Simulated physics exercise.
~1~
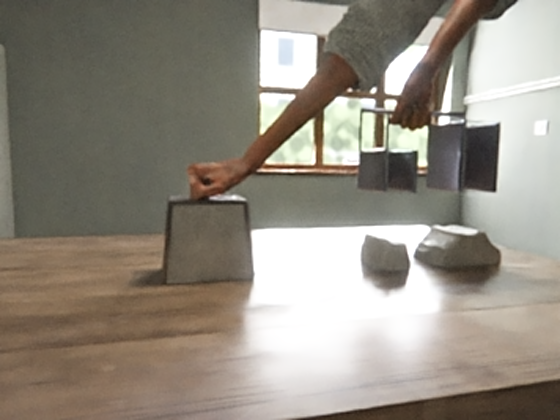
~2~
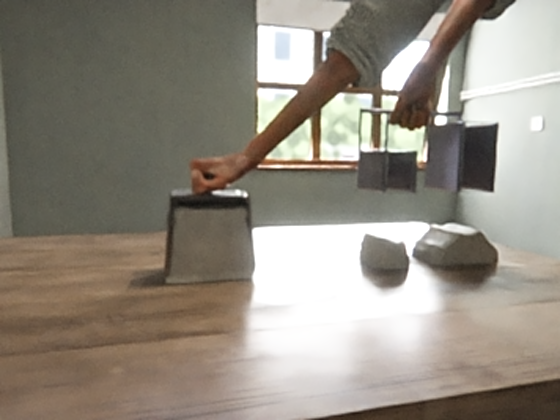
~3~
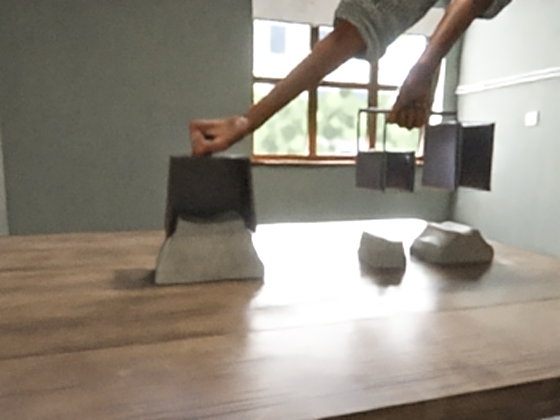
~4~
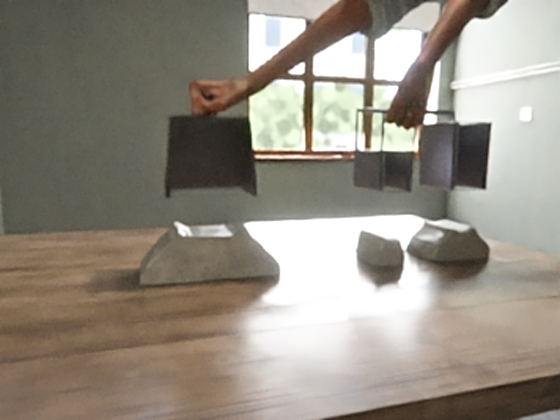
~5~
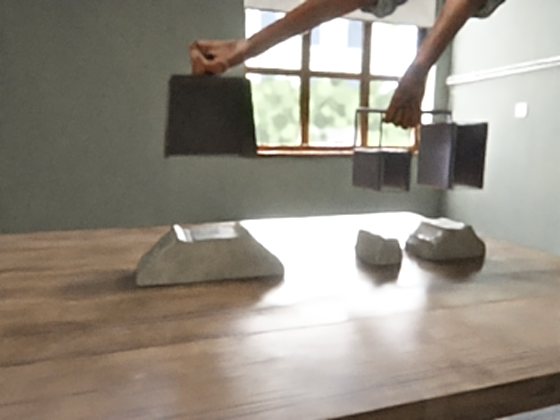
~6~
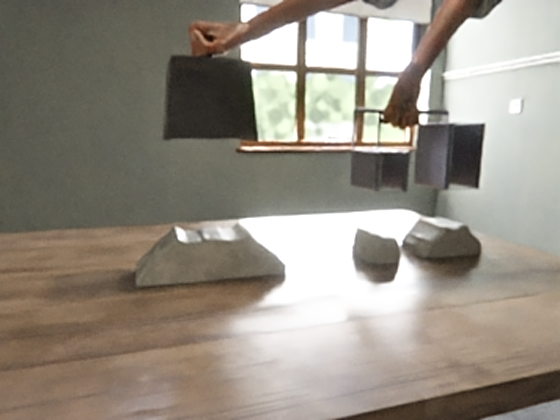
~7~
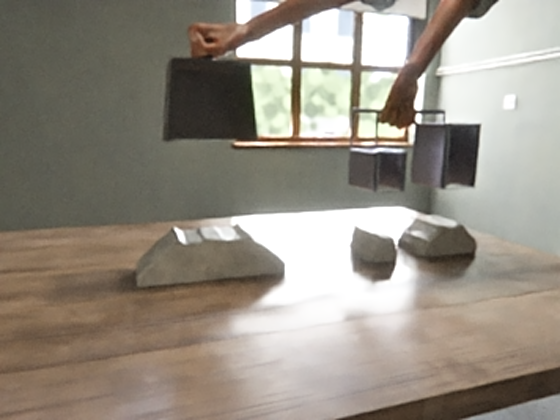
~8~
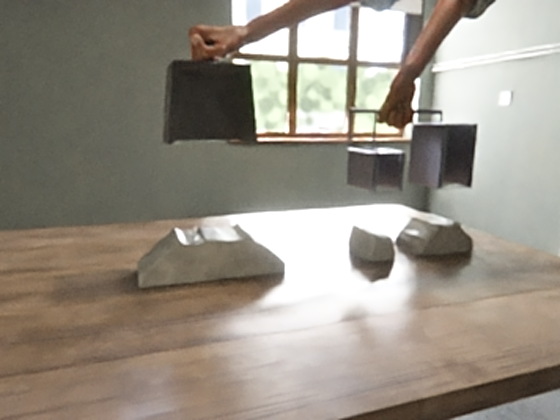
A hand lifting a dark tin straight up off a grey block, which slumps into a low, wide mound beside two smaller lumps.
